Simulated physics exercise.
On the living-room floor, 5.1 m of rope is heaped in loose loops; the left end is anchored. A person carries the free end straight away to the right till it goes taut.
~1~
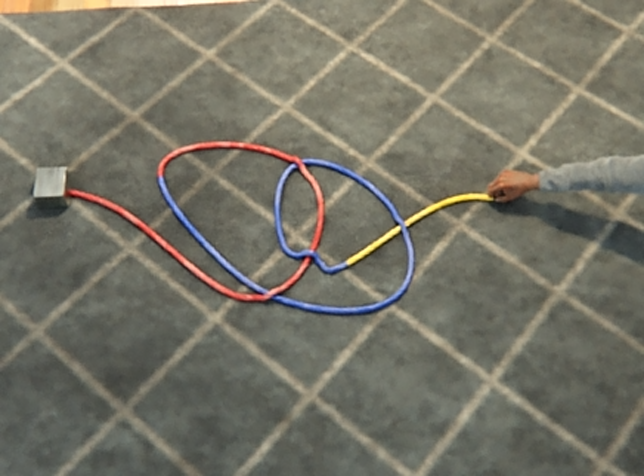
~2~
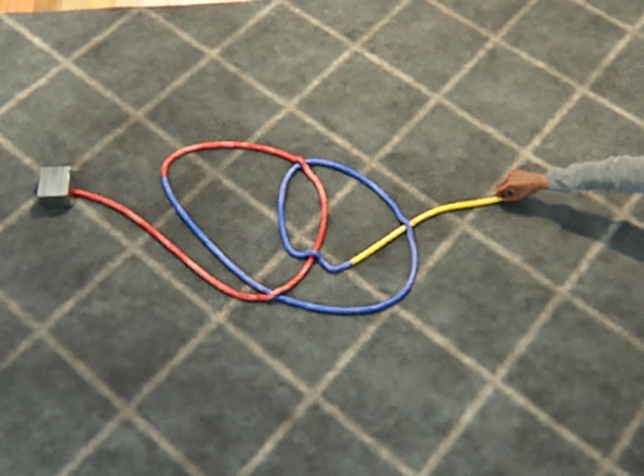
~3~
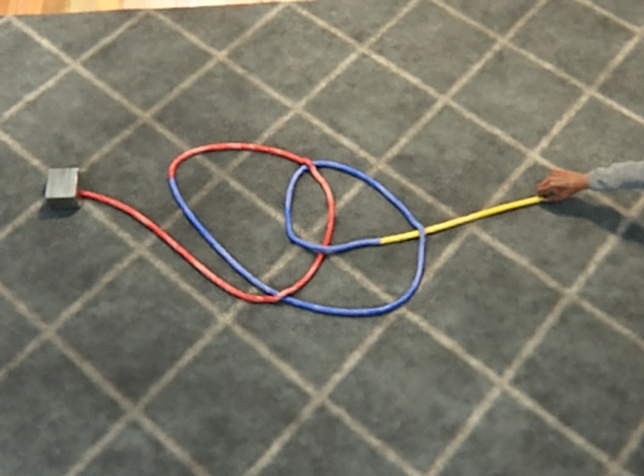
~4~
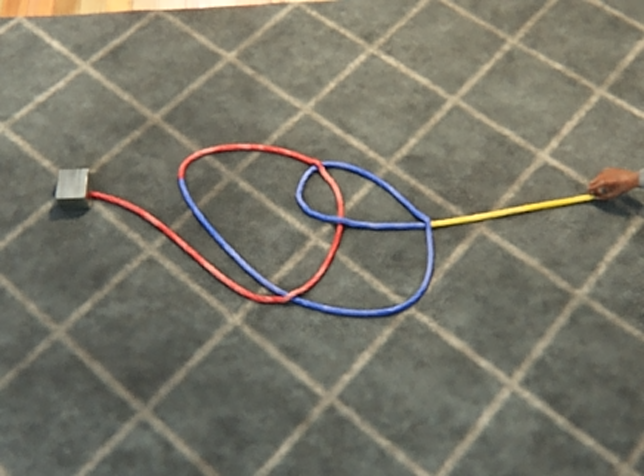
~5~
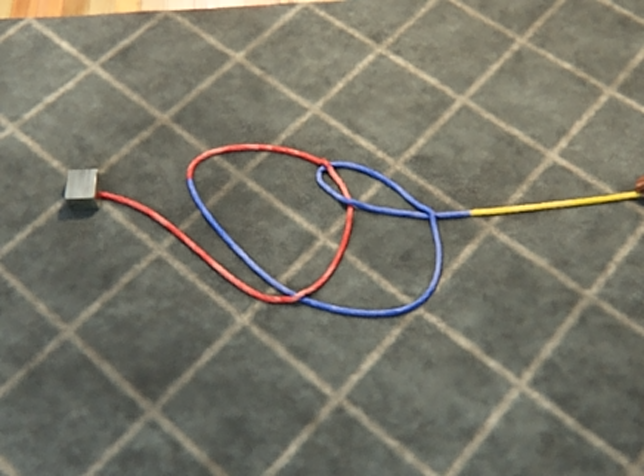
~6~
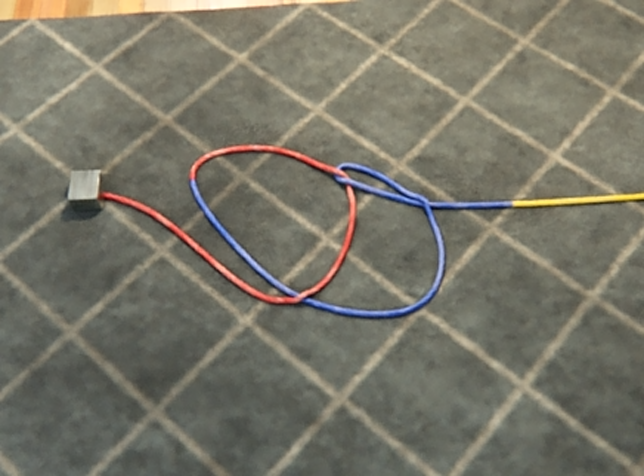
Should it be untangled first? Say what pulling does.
In the end the rope tightens into a knot.
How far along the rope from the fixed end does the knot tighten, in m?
About 1.6 m.
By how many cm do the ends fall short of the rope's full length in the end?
Some 30 cm.
Next, the ends are 2.9 m apart, loops still 46 cm across.
Then, the ends are 3.7 m apart, loops still 12 cm across.
After that, the ends are 4.6 m apart, loops still 12 cm across.
Later, the ends are 4.8 m apart, loops still 9 cm across.
At the end, the ends are 4.8 m apart, loops still 10 cm across.
